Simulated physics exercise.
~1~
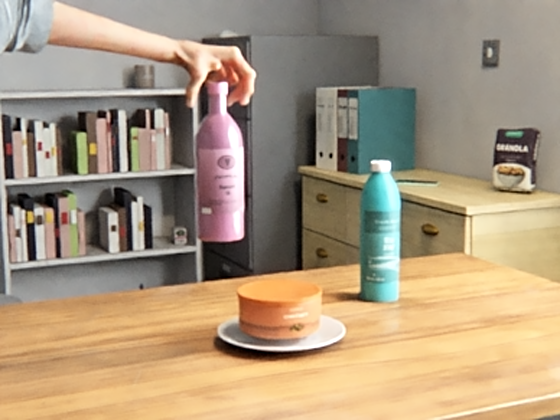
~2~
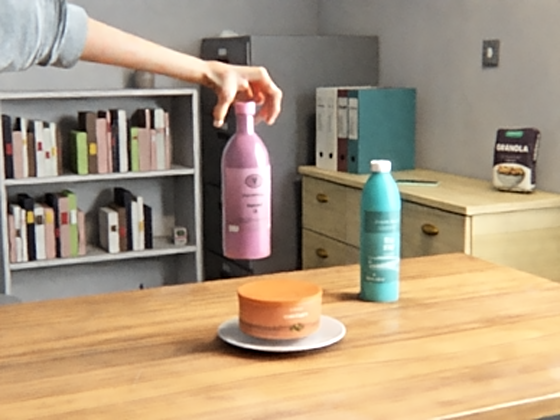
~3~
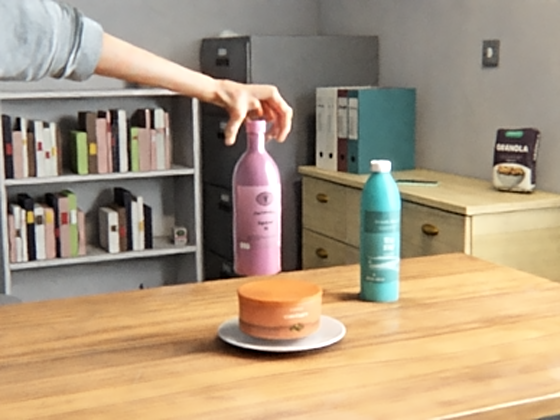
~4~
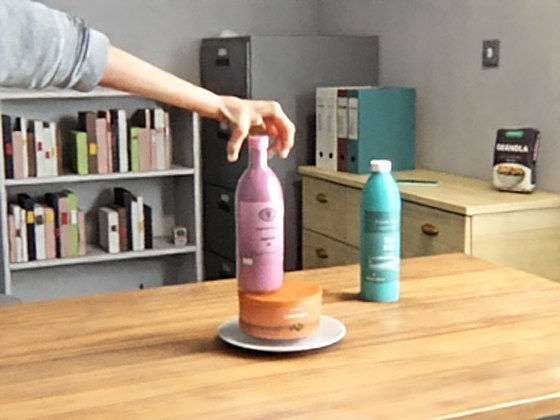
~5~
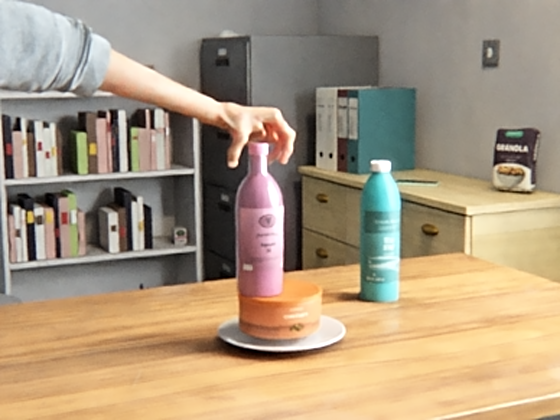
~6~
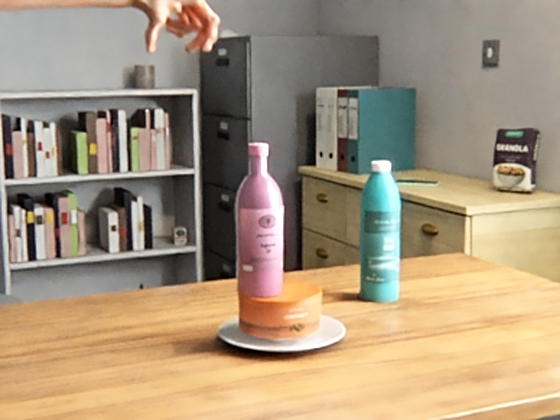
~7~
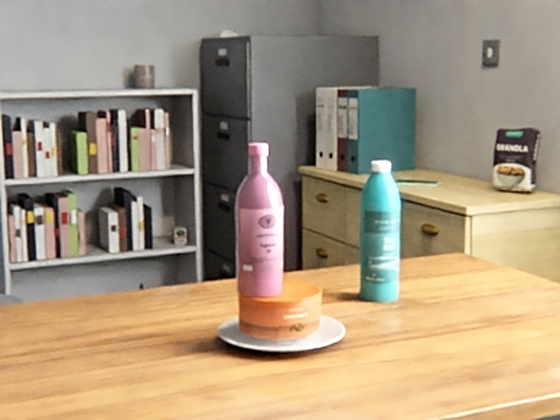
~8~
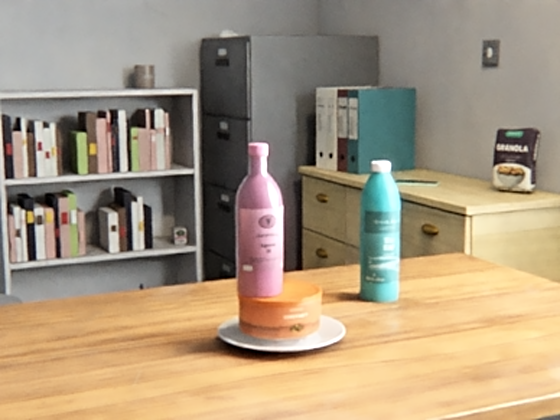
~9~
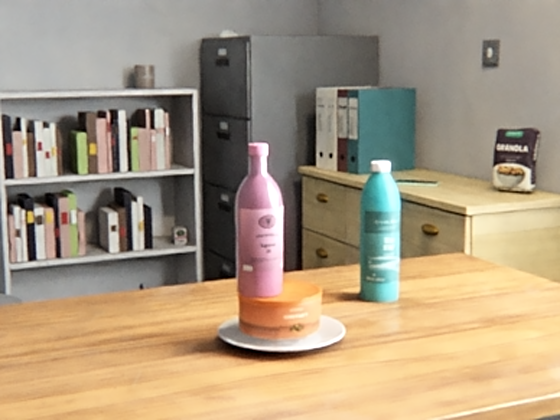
A hand lowers a pink bottle onto an orange tub and withdraws, leaving it balanced upright.
